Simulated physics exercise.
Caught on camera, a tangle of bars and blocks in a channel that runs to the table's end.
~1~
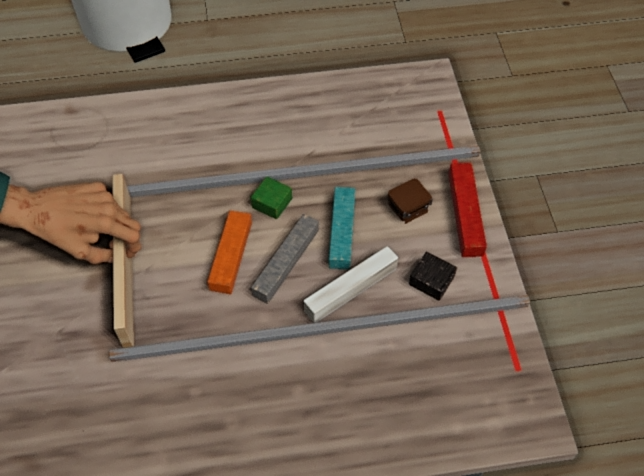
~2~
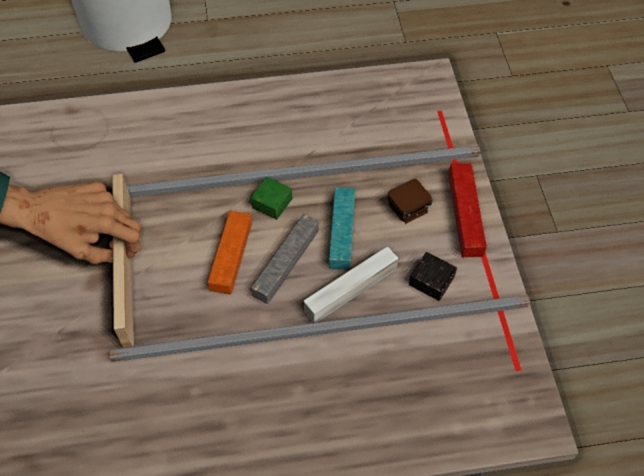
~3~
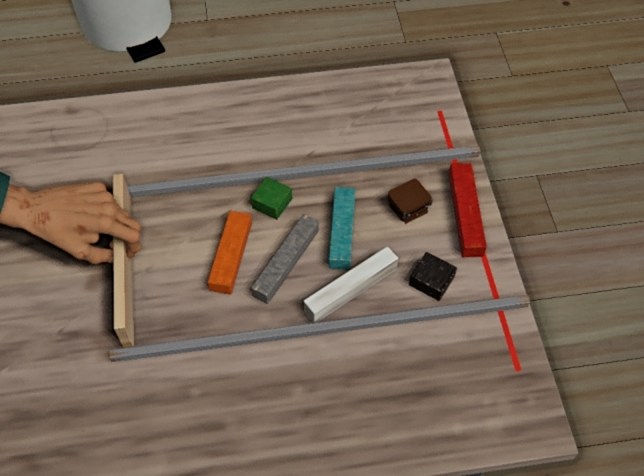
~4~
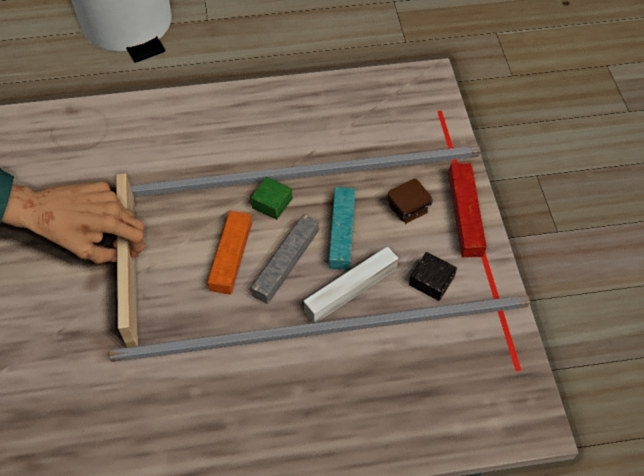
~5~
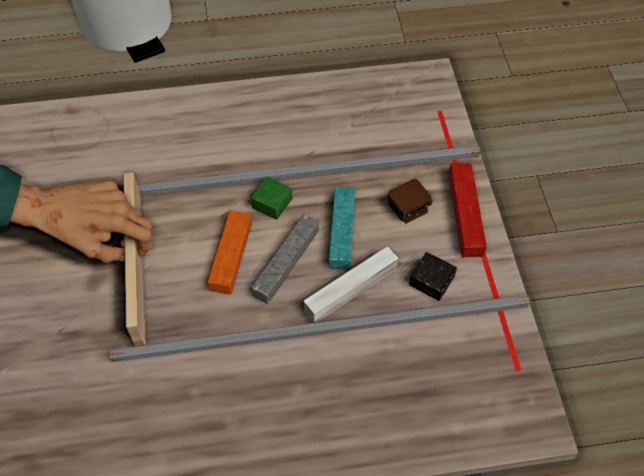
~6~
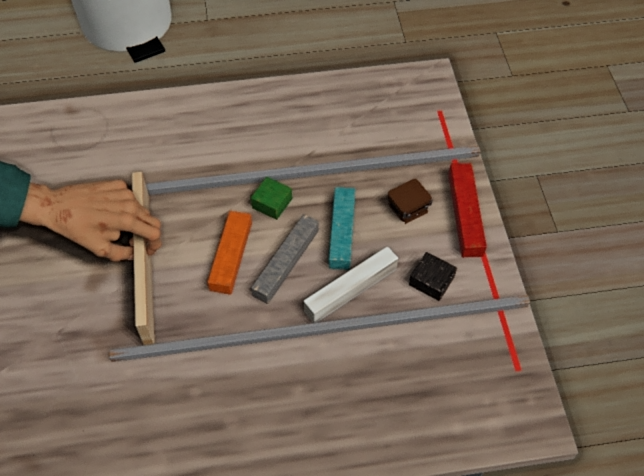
A hand at the left grips an upright wooden board on a wood-grained tabletop above a plank floor, seen from above at an angle. Between two grey rails lie orange, grey, turquoise and white bars, green, brown and black blocks, and a red bar by a red line at right. The hand, still at first, slides the board slightly rightward, touching none of them.
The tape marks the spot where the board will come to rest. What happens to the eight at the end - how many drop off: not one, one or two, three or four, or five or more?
The count of those that drop off: Five or more.
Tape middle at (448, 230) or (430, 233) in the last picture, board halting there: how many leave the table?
You'd find 4 and then 3 on the floor.
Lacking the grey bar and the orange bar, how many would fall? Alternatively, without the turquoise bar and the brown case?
That gives 3 in the first case, then 4 in the second.
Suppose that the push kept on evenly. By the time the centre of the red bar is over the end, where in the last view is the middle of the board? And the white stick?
Around (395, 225), then around (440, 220).
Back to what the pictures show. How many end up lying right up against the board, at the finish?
2 of them.
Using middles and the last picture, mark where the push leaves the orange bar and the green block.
Roughly (485, 217), and the other roughly (473, 166).
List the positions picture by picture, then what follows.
In the first frame, red bar (467, 209); black block (433, 276); brown case (409, 202); board (123, 258); tape (475, 227).
In the second frame, black block (433, 276); board (123, 258).
In the third frame, brown case (409, 202); green block (272, 198).
In the fourth frame, red bar (467, 209); turquoise bar (342, 227).
In the fifth frame, black block (433, 276); orange bar (231, 252).
In the sixth frame, red bar (467, 209); black block (433, 276); brown case (409, 202); board (143, 256); tape (475, 227).
A little later, none off yet; red bar at rest near (467, 209); black block at rest near (433, 276); brown case at rest near (409, 202).
When it is over, the number that fall off is five or more; down, grey bar, white stick, turquoise bar, brown case, black block and red bar.
